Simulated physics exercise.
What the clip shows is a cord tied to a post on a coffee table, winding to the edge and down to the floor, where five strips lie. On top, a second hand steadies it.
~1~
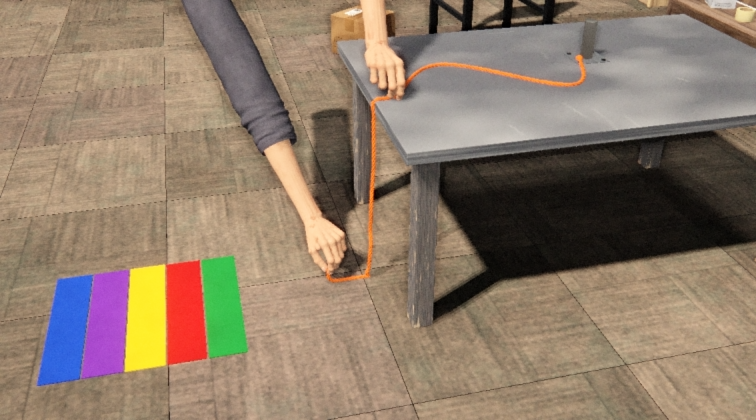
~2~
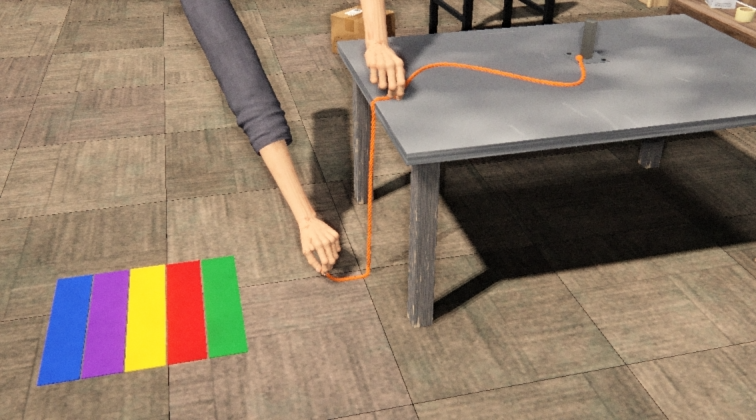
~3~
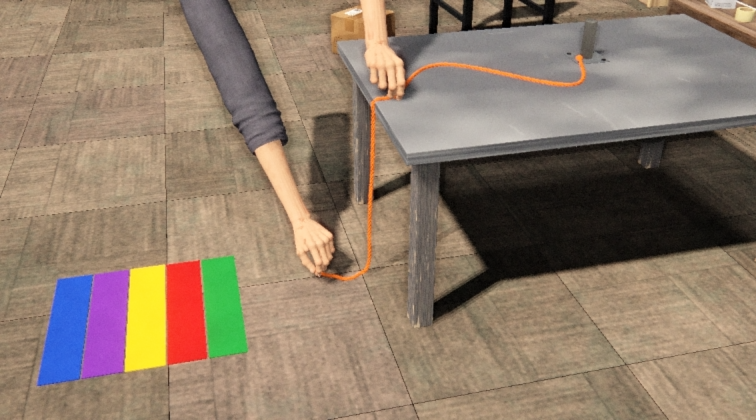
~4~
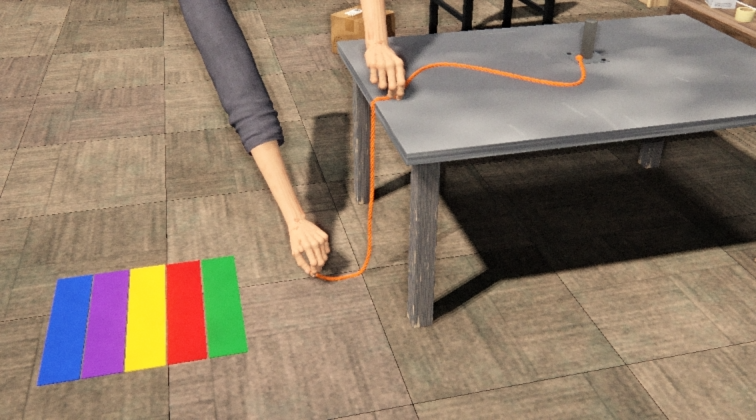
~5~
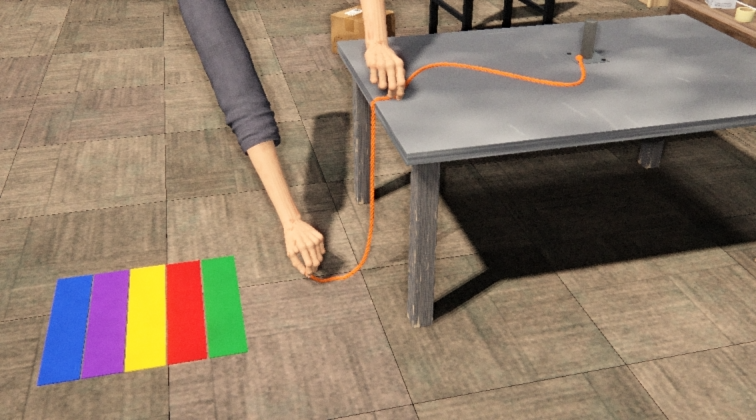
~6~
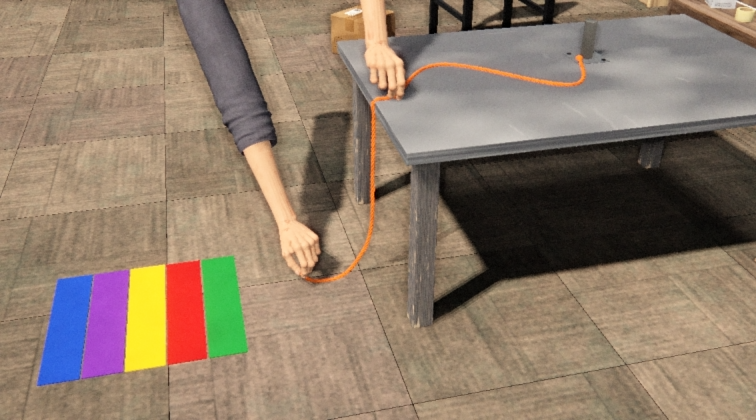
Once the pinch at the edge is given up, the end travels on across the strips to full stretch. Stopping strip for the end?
Blue.
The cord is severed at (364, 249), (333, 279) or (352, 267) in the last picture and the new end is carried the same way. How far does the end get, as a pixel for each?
Try 1: (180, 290); try 2: (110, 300); try 3: (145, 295).
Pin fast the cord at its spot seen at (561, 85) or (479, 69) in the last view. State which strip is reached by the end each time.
Taking them in turn: Purple; yellow.
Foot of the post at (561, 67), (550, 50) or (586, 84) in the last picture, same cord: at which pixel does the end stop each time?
The places come out near (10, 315), (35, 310) and (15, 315).
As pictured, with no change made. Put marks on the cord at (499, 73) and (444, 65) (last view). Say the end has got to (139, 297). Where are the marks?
Around (442, 77) and (389, 88).
Soon after, end near (139, 297); over yellow.
Then, end near (91, 304); over purple.
At full stretch, end near (61, 308); over blue. The end stops over the blue strip.
